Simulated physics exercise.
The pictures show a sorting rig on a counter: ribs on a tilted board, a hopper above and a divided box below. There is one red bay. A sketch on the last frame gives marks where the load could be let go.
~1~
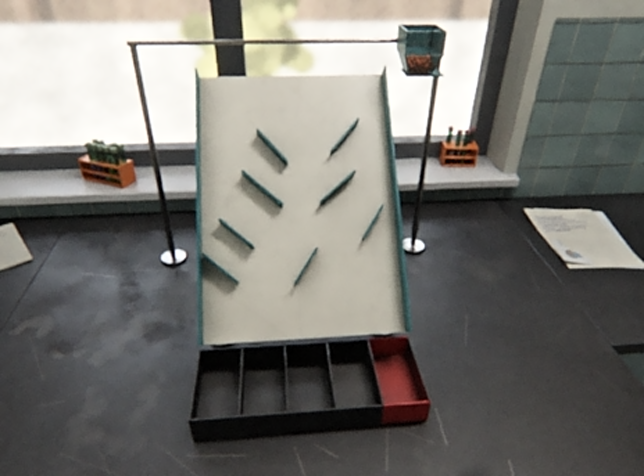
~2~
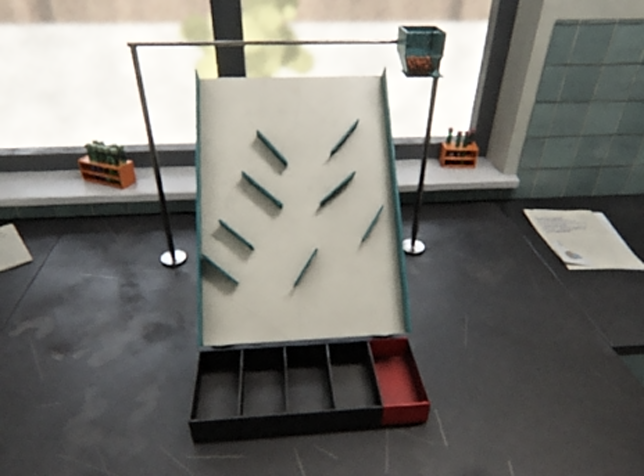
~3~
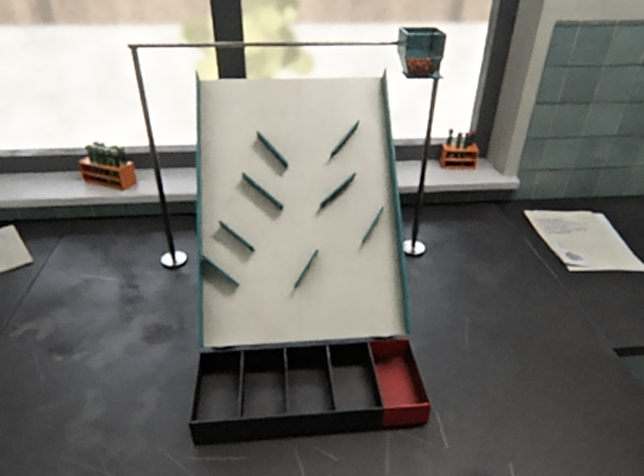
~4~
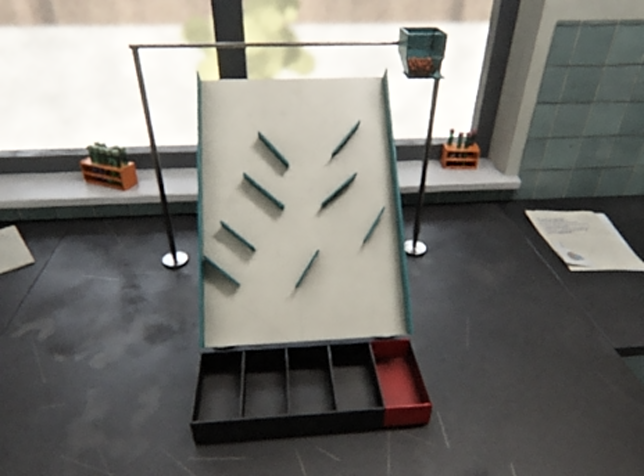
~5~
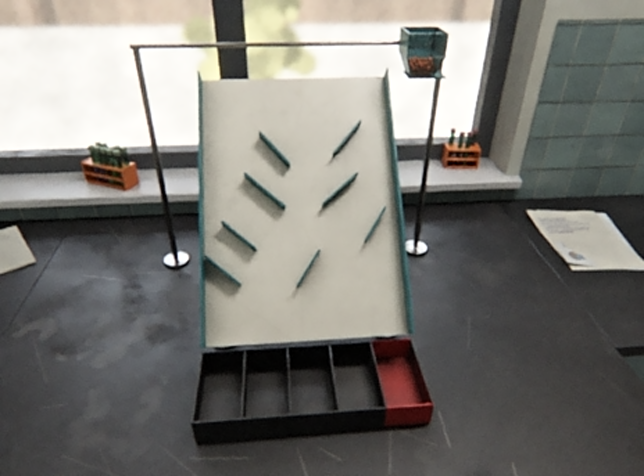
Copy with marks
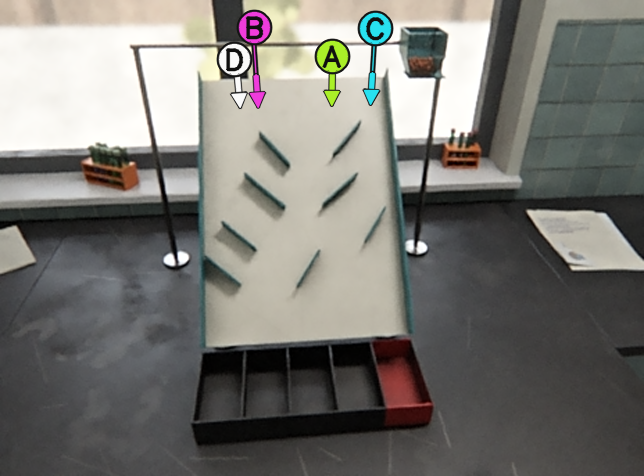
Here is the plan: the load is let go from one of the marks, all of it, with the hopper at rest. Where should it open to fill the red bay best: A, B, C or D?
Choose C.
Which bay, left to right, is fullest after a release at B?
The second.
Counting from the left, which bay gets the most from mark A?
The second from the left.
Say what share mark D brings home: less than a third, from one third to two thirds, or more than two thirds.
Mark D gives less than a third.
On the marked copy, mark A meets the board at (331, 100); mark B meets the board at (257, 102); mark C meets the board at (370, 99); mark D meets the board at (239, 102).
For mark A, a stray few in the red bay, nearly all in other bays.
For mark B, a stray few in the red bay, nearly all in other bays.
For mark C, about half in the red bay, about half in other bays.
For mark D, a small part in the red bay, most in other bays, a stray few held on the board.
